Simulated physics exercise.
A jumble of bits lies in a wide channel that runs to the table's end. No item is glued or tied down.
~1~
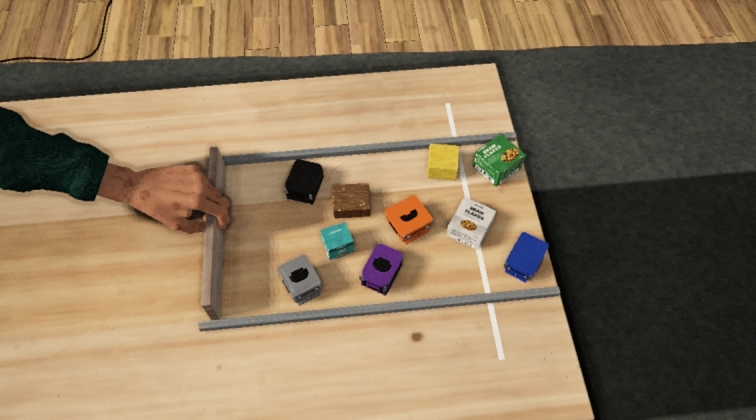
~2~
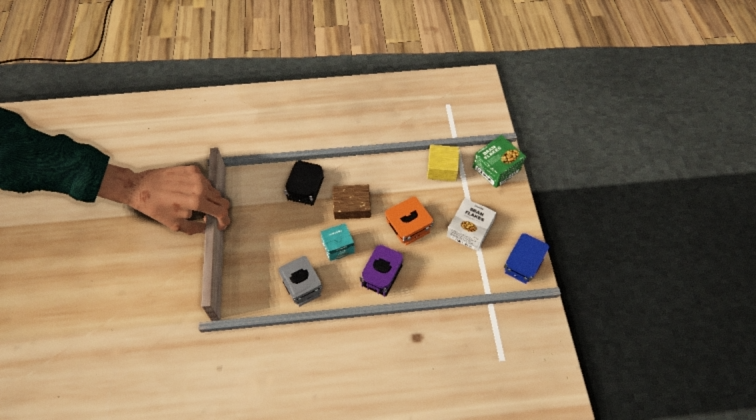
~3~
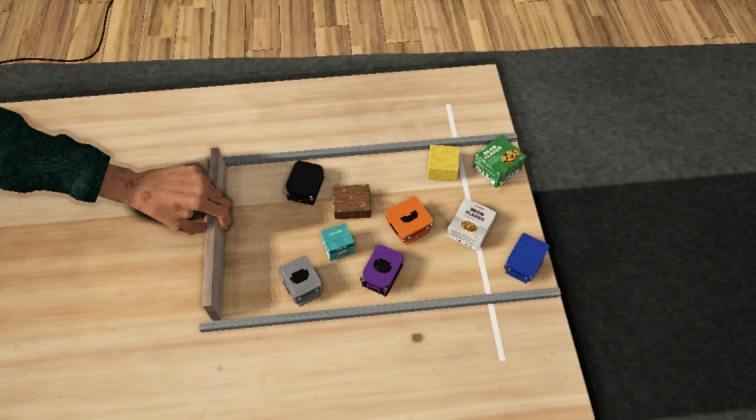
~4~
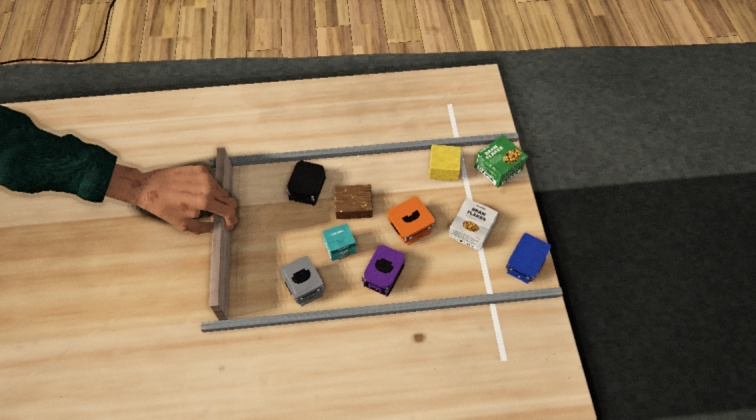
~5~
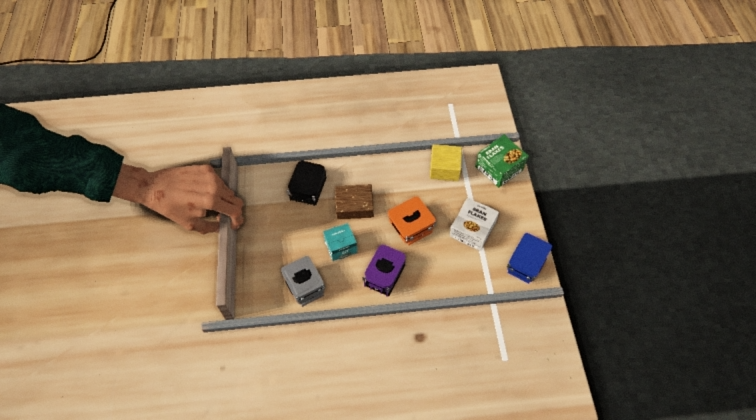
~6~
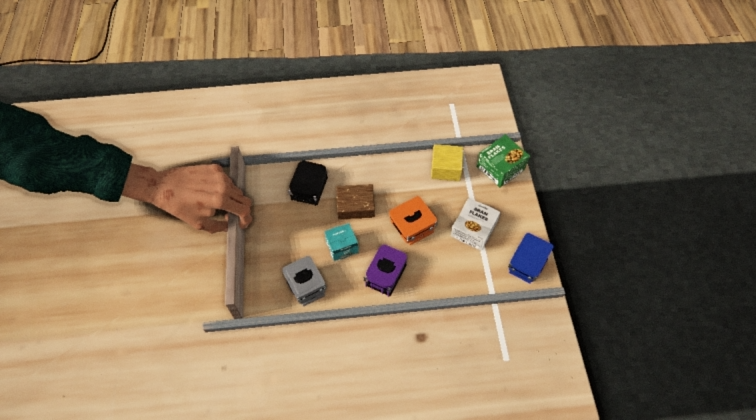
On a wooden tabletop, a hand slides an upright board slightly right between two rails, the scattered coloured boxes ahead staying untouched.
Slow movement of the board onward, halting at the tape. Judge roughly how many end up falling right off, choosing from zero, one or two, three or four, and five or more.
I predict the table will shed three or four pieces.
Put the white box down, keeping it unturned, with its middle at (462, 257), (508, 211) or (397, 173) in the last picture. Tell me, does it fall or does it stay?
In sequence: It goes; it goes; it stays.
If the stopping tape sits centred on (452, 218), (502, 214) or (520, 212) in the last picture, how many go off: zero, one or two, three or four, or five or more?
First none, then five or more, and lastly more than four.
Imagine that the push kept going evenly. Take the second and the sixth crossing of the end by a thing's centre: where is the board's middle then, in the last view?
Pixels in order: Roughly (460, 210), roughly (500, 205).
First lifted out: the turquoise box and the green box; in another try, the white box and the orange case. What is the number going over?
First try: 1 fallen; other try: 2.
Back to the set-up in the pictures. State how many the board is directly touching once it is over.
The count comes out at 4.
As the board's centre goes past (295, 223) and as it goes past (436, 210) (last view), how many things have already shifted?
Counts: 2 and 9.
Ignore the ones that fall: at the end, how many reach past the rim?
My count gives 0.
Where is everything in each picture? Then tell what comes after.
Blue case (526, 258); green box (498, 161); white box (471, 223); board (215, 229); tape (471, 215), in the first frame.
Green box (499, 162); brown block (352, 202), in the second frame.
White box (472, 224); black case (305, 183), in the third frame.
Blue case (528, 259); orange case (410, 221), in the fourth frame.
Green box (501, 161); board (228, 229), in the fifth frame.
Blue case (530, 259); green box (503, 161); white box (475, 224); board (236, 229); tape (476, 216), in the sixth frame.
Soon after, none off yet; blue case at rest near (530, 259); green box at rest near (503, 161); white box at rest near (475, 224).
Then, none off yet; blue case at rest near (531, 259); green box moving near (509, 161); white box moved about its own width near (516, 218).
By the end, the number that fall off is three or four; fallen, white box, green box and blue case.
